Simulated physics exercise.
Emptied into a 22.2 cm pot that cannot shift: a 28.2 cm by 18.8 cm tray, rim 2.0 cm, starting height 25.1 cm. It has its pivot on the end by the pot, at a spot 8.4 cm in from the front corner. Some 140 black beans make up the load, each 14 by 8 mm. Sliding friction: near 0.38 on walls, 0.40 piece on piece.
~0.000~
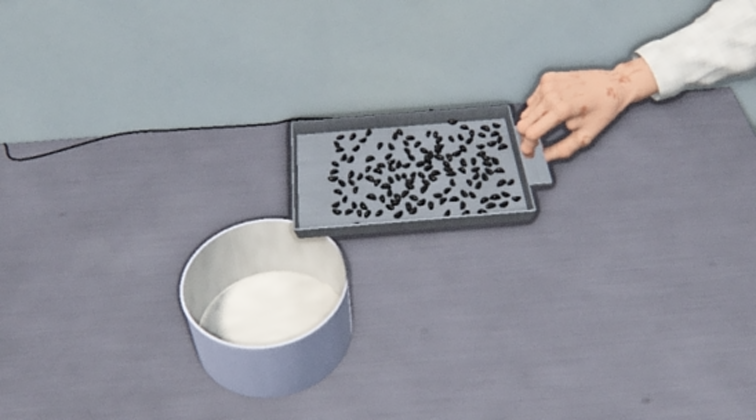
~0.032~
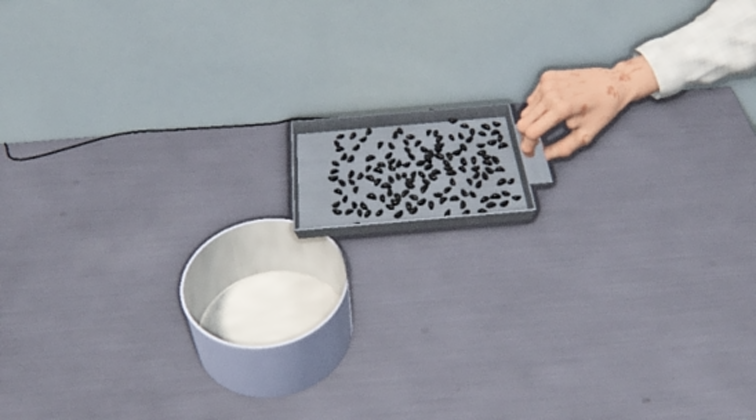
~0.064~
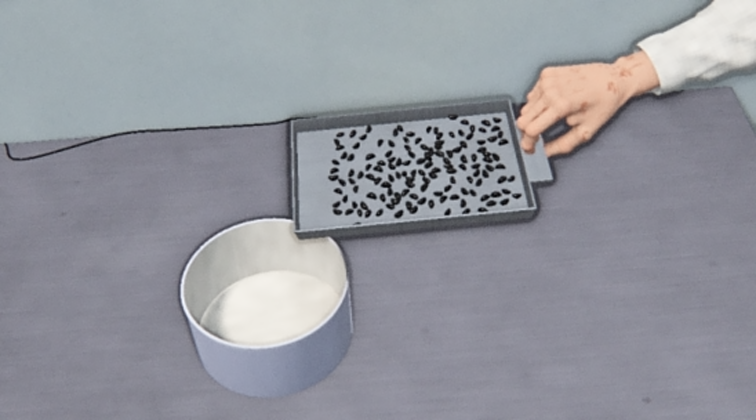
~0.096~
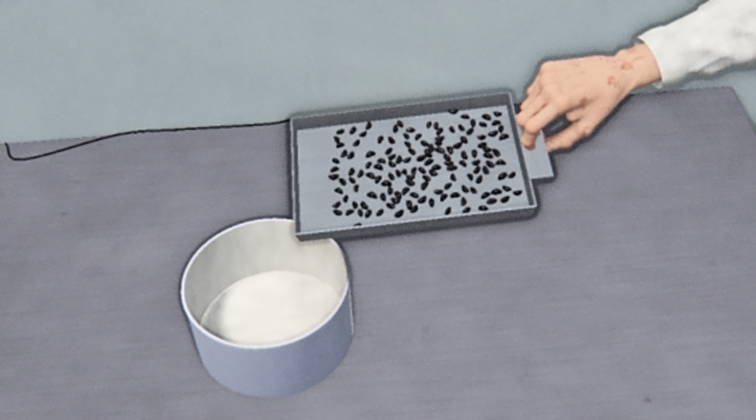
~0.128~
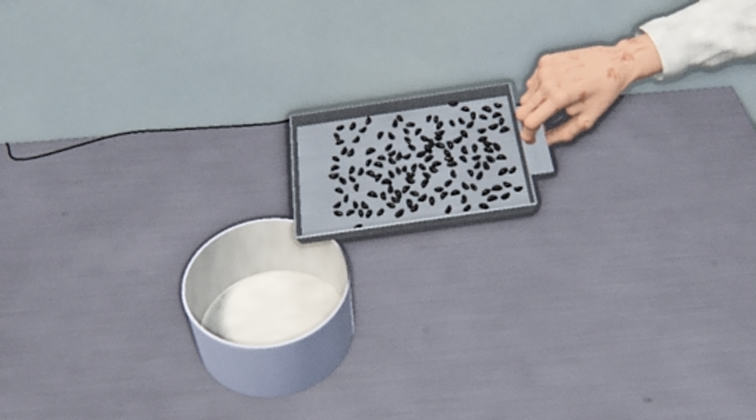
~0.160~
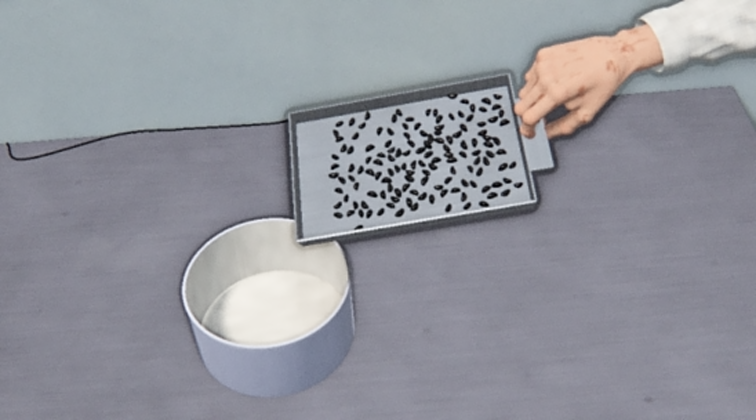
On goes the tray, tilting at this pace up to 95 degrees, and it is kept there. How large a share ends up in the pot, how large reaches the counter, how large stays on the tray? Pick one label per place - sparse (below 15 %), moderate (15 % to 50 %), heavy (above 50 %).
Pot: Heavy; counter: Moderate; left on the tray: Sparse.
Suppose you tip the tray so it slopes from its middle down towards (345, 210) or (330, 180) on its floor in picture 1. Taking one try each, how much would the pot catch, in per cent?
About 100 per cent on the first try and 75 per cent on the second.
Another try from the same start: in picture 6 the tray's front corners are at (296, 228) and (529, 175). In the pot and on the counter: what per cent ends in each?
Final per cent - pot 95, counter 5.
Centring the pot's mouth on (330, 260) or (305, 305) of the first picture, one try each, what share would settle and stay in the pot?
About 75 and 100 per cent.
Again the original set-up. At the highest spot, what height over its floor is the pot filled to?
Top level: Approx. 1.0 cm.
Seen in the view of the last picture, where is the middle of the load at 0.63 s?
Approx. (340, 254).
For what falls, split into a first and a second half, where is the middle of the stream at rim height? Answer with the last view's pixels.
The first half passes near (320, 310) and the second half near (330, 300).
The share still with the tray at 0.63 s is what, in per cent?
Close to 75 in a hundred.
After 0.44 s, tilt 54 degrees; the tray holds 100 %, the pot 0 %.
After 0.63 s, tilt 81 degrees; the tray holds 75 %, the pot 5 %.
After 0.94 s, tilt 95 degrees; the tray holds 5 %, the pot 65 %.
By 2.5 s all is still; pot 70 %, counter 30 %, tray 0 %.
